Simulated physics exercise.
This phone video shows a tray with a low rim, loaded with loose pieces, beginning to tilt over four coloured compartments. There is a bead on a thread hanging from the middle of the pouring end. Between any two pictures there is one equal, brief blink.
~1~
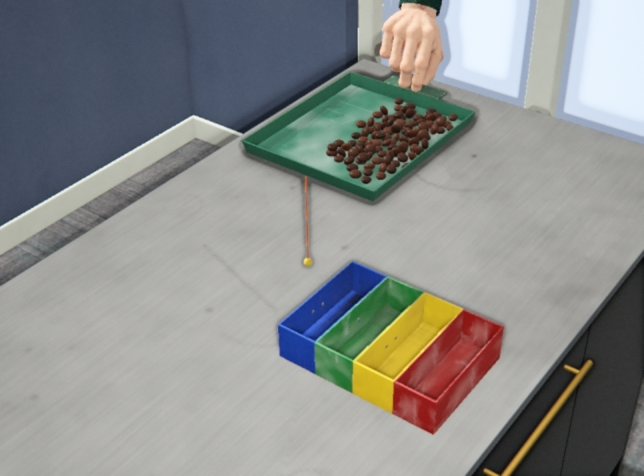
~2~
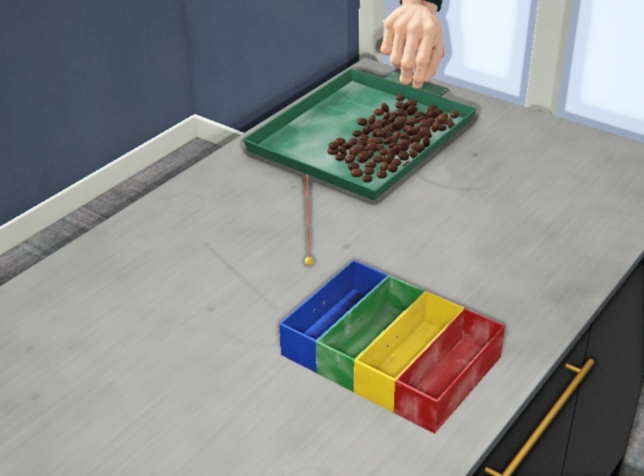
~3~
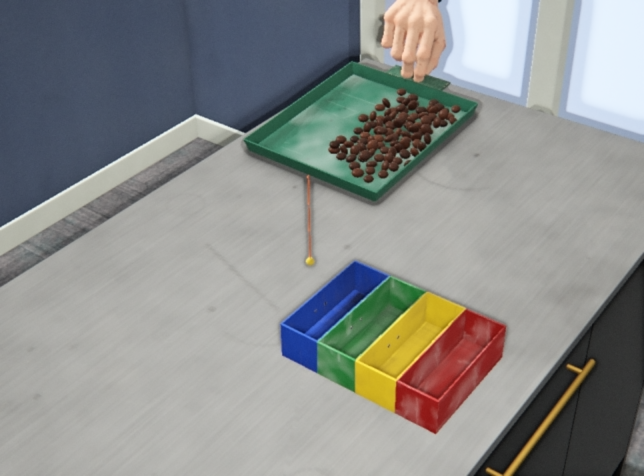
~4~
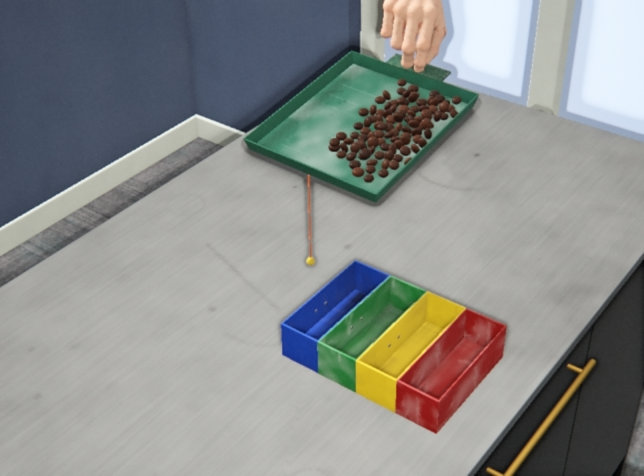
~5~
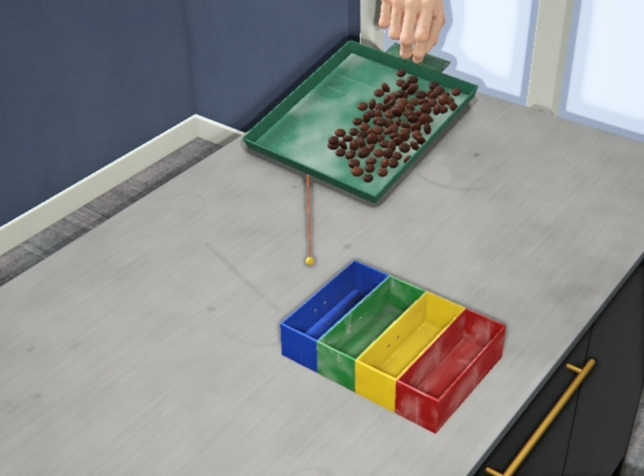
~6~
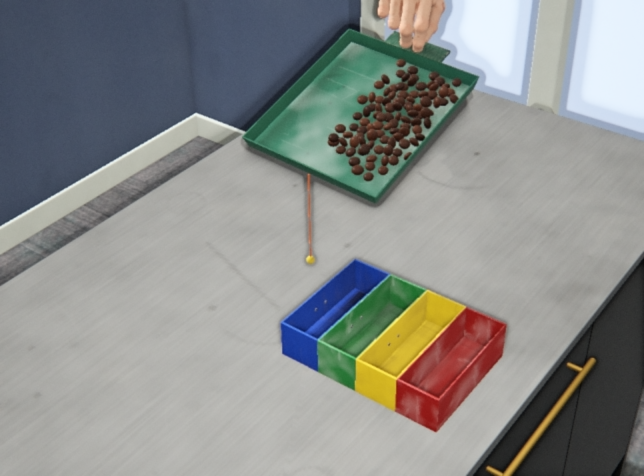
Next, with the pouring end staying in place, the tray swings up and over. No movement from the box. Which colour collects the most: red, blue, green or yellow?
Blue.
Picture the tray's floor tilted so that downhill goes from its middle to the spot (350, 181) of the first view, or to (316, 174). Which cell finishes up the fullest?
First try: That green cell; second try: Blue.
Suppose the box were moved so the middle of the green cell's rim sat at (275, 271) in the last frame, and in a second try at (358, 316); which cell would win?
So the first one goes to that red cell and the second to green.
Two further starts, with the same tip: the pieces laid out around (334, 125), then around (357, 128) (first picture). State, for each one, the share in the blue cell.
You'd get near 30 percent first and near 40 percent after that.
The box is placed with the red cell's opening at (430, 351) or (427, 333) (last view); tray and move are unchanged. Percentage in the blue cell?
30, then 20 %.
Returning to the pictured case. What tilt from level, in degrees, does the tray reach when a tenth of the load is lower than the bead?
About 70 degrees.
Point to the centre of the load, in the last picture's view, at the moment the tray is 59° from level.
Centre estimate: (357, 174).
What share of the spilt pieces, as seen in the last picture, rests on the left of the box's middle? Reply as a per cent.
That's about 100 per cent of the spill.
Just after the last frame, tray tipped steeply; almost all on the tray; about a tenth falling or outside the box.
A moment on, tray tipped right over; roughly a quarter on the tray; roughly a third in the blue cell; roughly a quarter in the green cell; just a few in the yellow cell; about a tenth falling or outside the box.
Further on, tray tipped past a quarter turn; roughly half in the blue cell; roughly a third in the green cell; just a few in the yellow cell; about a tenth falling or outside the box.
When it is over, tray tipped past a quarter turn; roughly half in the blue cell; roughly a third in the green cell; just a few in the yellow cell; not one in the red cell; about a tenth outside the box.
